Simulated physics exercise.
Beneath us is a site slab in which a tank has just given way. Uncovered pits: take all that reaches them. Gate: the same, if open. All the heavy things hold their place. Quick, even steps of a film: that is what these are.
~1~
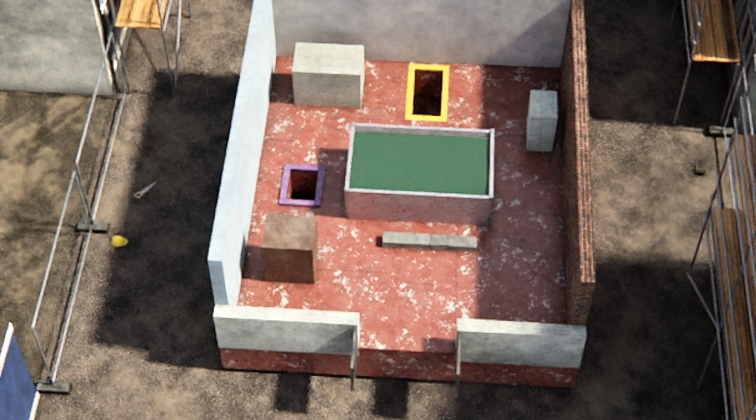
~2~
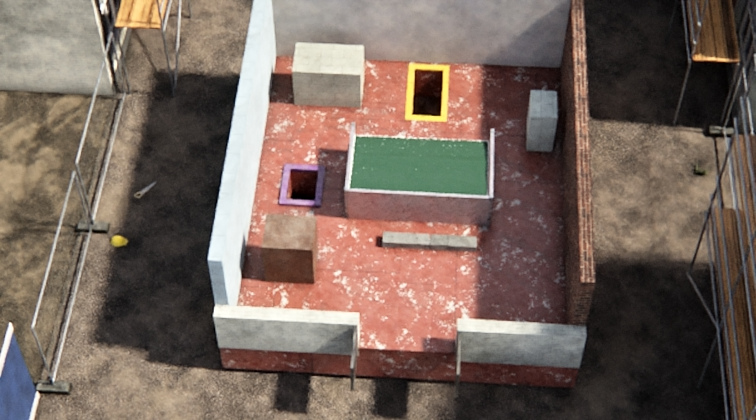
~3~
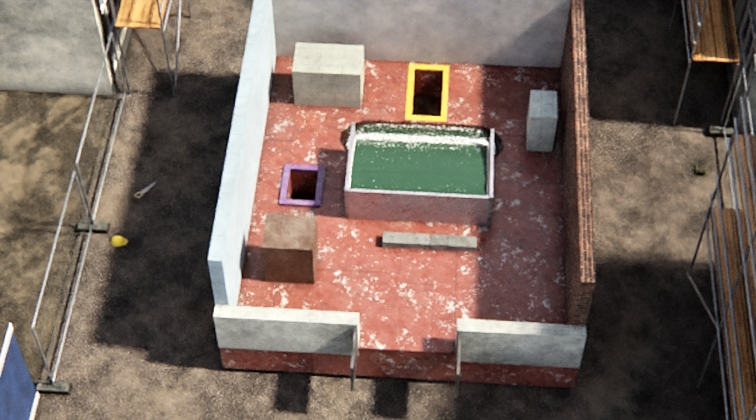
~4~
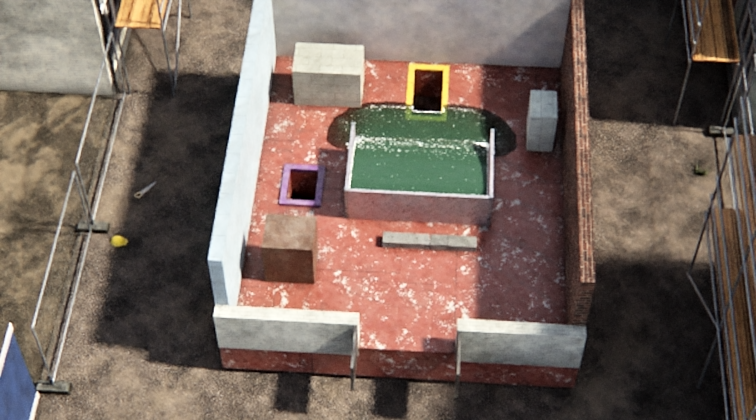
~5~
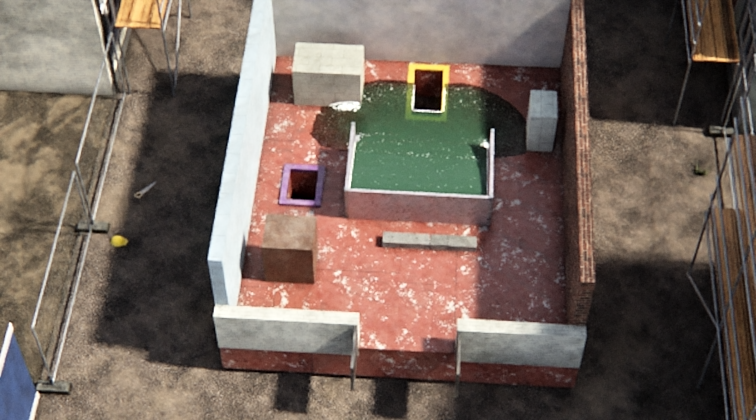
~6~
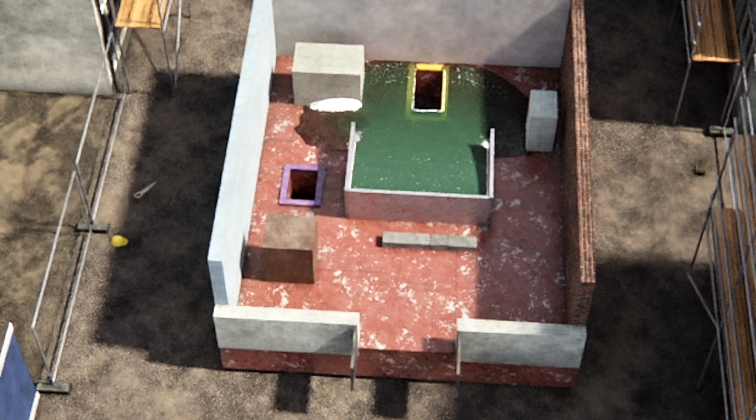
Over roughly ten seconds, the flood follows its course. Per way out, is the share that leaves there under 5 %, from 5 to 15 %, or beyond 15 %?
At the end, the gate soaks up scarcely any - beneath five per cent; the purple pit soaks up scarcely any - beneath five per cent; the yellow pit soaks up a great deal - past fifteen per cent.
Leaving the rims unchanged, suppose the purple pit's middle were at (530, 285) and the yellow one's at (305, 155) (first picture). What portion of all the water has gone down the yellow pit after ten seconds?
Out of a hundred parts, 25 go to yellow.
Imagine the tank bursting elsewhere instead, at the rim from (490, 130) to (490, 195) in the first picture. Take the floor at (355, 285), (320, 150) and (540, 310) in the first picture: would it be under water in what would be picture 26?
So the first one is drenched, the next left untouched, and the last drenched.
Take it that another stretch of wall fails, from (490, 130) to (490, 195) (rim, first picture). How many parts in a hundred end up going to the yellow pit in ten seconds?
For yellow, it comes to 20 percent.
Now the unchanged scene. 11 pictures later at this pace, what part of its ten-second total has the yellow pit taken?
Share at that point: Roughly 45 %.
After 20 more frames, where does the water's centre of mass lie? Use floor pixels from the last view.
About (407, 125).
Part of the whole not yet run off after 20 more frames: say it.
I'd say roughly 62 percent.
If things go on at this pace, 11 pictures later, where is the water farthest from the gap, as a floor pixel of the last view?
My guess is roughly (276, 60).
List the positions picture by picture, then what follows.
In the first frame, still water in the open tank at (421, 163).
In the second frame, water pours out on the open tank's far side and has run to a hidden place.
In the third frame, water pours out on the open tank's far side and has run to (346, 135).
In the fourth frame, the front is at (339, 121), out from the gap on the open tank's far side.
In the fifth frame, the front is at (328, 107), out from the gap on the open tank's far side.
In the sixth frame, water pours out on the open tank's far side and has run to (380, 62).
A moment on, water covers 30 % of the floor; the gate 0 %, the purple pit 0 %, the yellow pit 13 %.
Next, water covers 40 % of the floor; the gate 0 %, the purple pit 0 %, the yellow pit 26 %.
Then, water covers 50 % of the floor; the gate 0 %, the purple pit 0 %, the yellow pit 38 %.
Later, water covers 70 % of the floor; the gate 0 %, the purple pit 2 %, the yellow pit 50 %.
In the end, water covers 85 % of the floor; the gate 1 %, the purple pit 2 %, the yellow pit 57 %.
